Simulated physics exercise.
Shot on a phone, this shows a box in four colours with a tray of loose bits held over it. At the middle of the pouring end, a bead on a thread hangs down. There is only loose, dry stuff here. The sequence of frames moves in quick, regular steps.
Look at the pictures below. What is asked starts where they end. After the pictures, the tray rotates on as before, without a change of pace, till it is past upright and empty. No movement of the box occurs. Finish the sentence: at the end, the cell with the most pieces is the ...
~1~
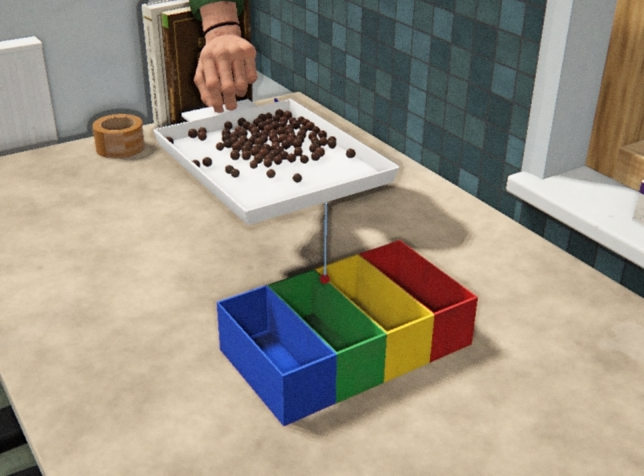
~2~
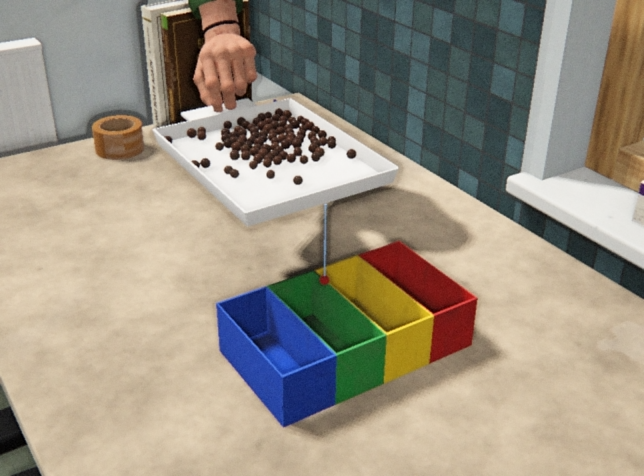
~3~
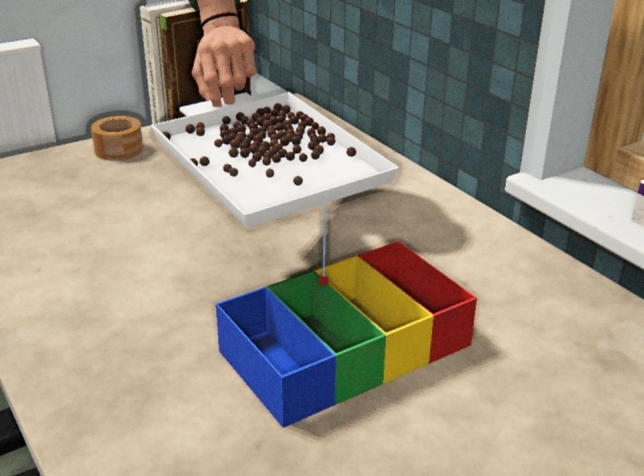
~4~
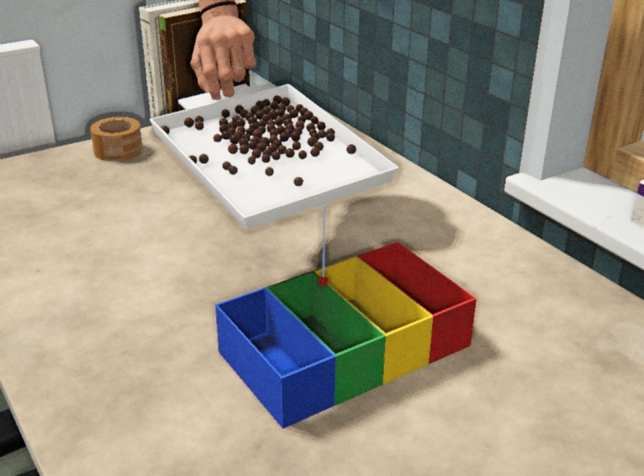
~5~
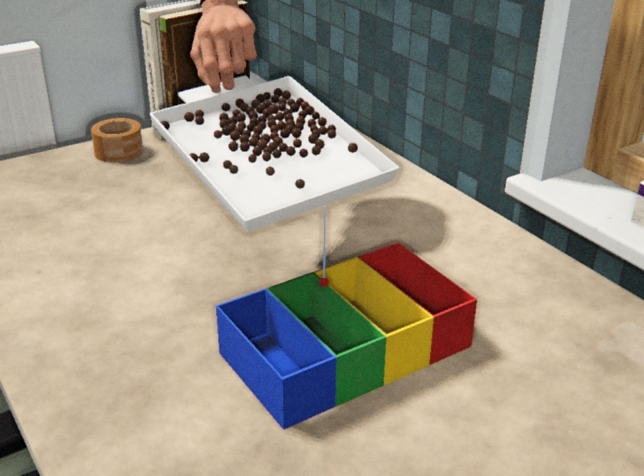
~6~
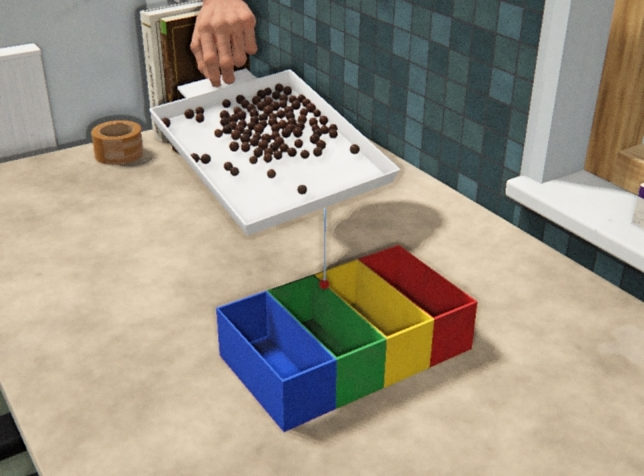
... Blue one.
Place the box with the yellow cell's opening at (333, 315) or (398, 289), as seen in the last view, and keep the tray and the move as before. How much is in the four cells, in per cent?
First 100 %, then 40 %.
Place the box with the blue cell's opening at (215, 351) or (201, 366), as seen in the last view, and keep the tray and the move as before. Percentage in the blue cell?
Trial 1 near 0 percent, trial 2 near 0 percent.
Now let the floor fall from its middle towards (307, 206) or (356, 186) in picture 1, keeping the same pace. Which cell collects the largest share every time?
First: The blue one, second: Red.
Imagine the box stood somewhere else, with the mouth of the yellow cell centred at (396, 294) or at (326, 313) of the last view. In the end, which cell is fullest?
Try one: That blue cell; try two: That green cell.
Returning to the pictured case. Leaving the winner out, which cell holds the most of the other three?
I'd say green takes second place.
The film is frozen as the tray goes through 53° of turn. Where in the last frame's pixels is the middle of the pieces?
Check around (287, 198) in the last picture.
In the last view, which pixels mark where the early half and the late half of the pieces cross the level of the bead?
Around (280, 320) first; around (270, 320) second.
Soon after the last picture, tray tipped steeply; nearly all on the tray; a small part in the blue cell; a stray few falling or outside the box.
A little later, tray tipped right over; about a quarter on the tray; about a third in the blue cell; a small part in the green cell; about a quarter falling or outside the box.
Later still, tray tipped past a quarter turn; about two thirds in the blue cell; about a quarter in the green cell; a small part falling or outside the box.
By the end, tray tipped past a quarter turn; about two thirds in the blue cell; about a quarter in the green cell; none in the yellow cell; none in the red cell; a small part outside the box.
